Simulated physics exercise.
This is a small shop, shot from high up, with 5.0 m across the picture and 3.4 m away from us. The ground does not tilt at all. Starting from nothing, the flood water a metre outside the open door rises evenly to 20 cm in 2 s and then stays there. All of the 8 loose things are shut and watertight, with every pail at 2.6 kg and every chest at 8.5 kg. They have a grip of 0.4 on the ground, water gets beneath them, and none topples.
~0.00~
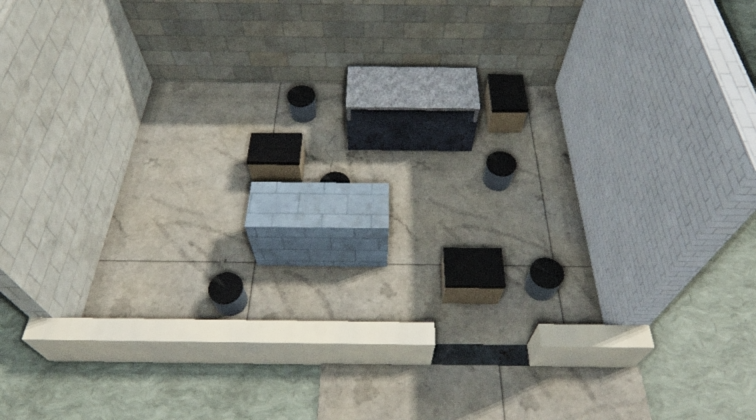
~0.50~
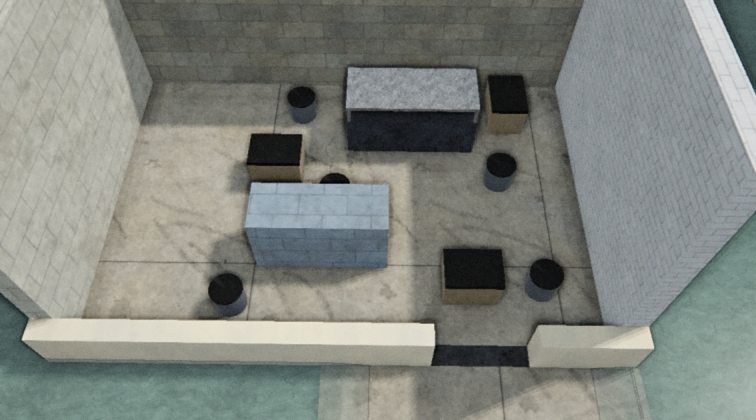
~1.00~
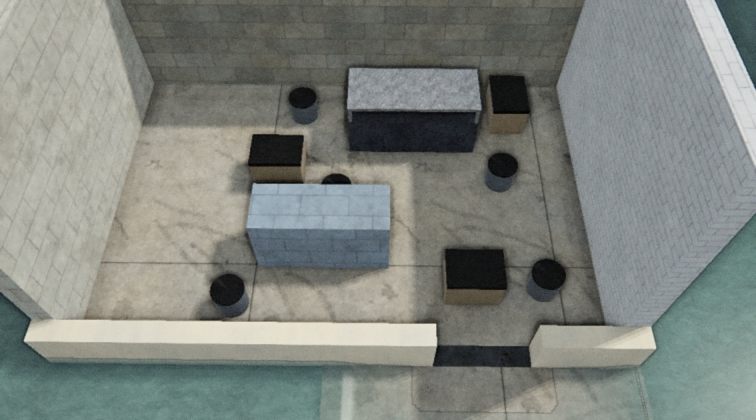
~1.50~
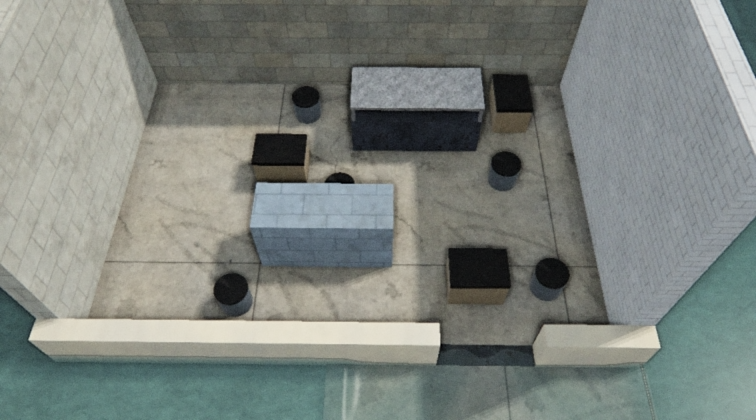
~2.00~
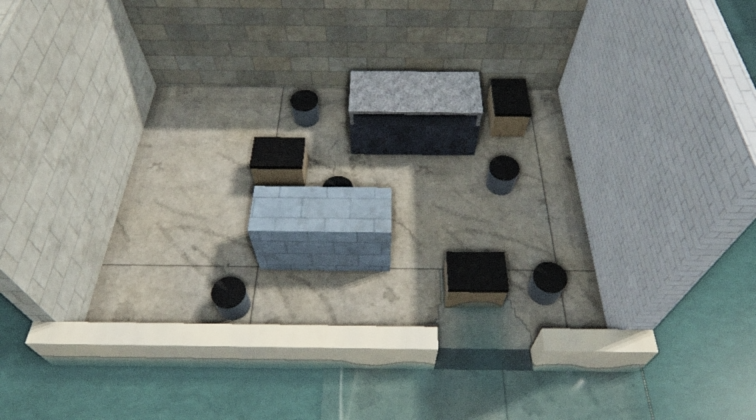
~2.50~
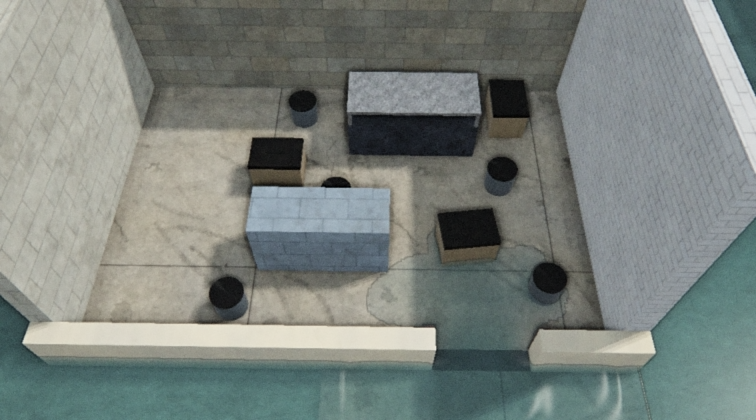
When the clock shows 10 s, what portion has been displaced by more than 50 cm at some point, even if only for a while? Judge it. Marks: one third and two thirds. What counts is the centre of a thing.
Between one and two thirds.
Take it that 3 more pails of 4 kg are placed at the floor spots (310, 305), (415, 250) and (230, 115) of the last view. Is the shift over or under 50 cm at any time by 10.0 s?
Order as asked - falls below the limit, exceeds the limit, exceeds the limit.
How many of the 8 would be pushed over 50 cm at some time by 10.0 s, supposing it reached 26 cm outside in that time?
The answer would then be 5.
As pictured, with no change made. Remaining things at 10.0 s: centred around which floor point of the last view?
They average out to somewhere around (371, 161).
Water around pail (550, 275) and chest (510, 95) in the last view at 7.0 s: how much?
Roughly 11 and 9 cm.
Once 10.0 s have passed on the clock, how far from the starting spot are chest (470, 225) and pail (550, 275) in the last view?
In turn: 250 cm, 200 cm.
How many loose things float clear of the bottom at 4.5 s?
It comes to 4.
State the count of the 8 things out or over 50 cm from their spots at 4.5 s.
I get 3.
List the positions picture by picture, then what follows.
In the first frame, a chest at (474, 266), on the bottom; a pail at (547, 272), on the bottom; 0.0 m2 under water; 0 of 8 have shifted.
In the second frame, a chest at (474, 267) rests on the ground; a pail at (547, 274) rests on the ground; 0.0 m2 under water; 0 of 8 have shifted.
In the third frame, a chest at (476, 268) rests on the ground; a pail at (549, 274), on the bottom; 0.0 m2 under water; 0 of 8 have shifted.
In the fourth frame, a chest at (479, 267) rests on the ground; a pail at (552, 273), on the bottom; water covers 0.0 m2; 0 of 8 have shifted.
In the fifth frame, a chest at (477, 271), on the bottom; a pail at (550, 277) rests on the ground; 0.4 m2 under water; 0 of 8 have shifted.
In the sixth frame, a chest at (469, 227) rests on the ground, 49 cm from its start; a pail at (550, 277), on the bottom; water covers 1.6 m2; 1 of 8 have shifted.
After 3.5 s 1 of 8 are over 50 cm from their spots; 0 afloat.
After 4.5 s 3 of 8 are over 50 cm from their spots; 4 afloat.
After 7.0 s 3 of 8 are over 50 cm from their spots; 6 afloat.
After 10.0 s 5 of 8 are over 50 cm from their spots, and 5 have been at some point; 6 afloat.
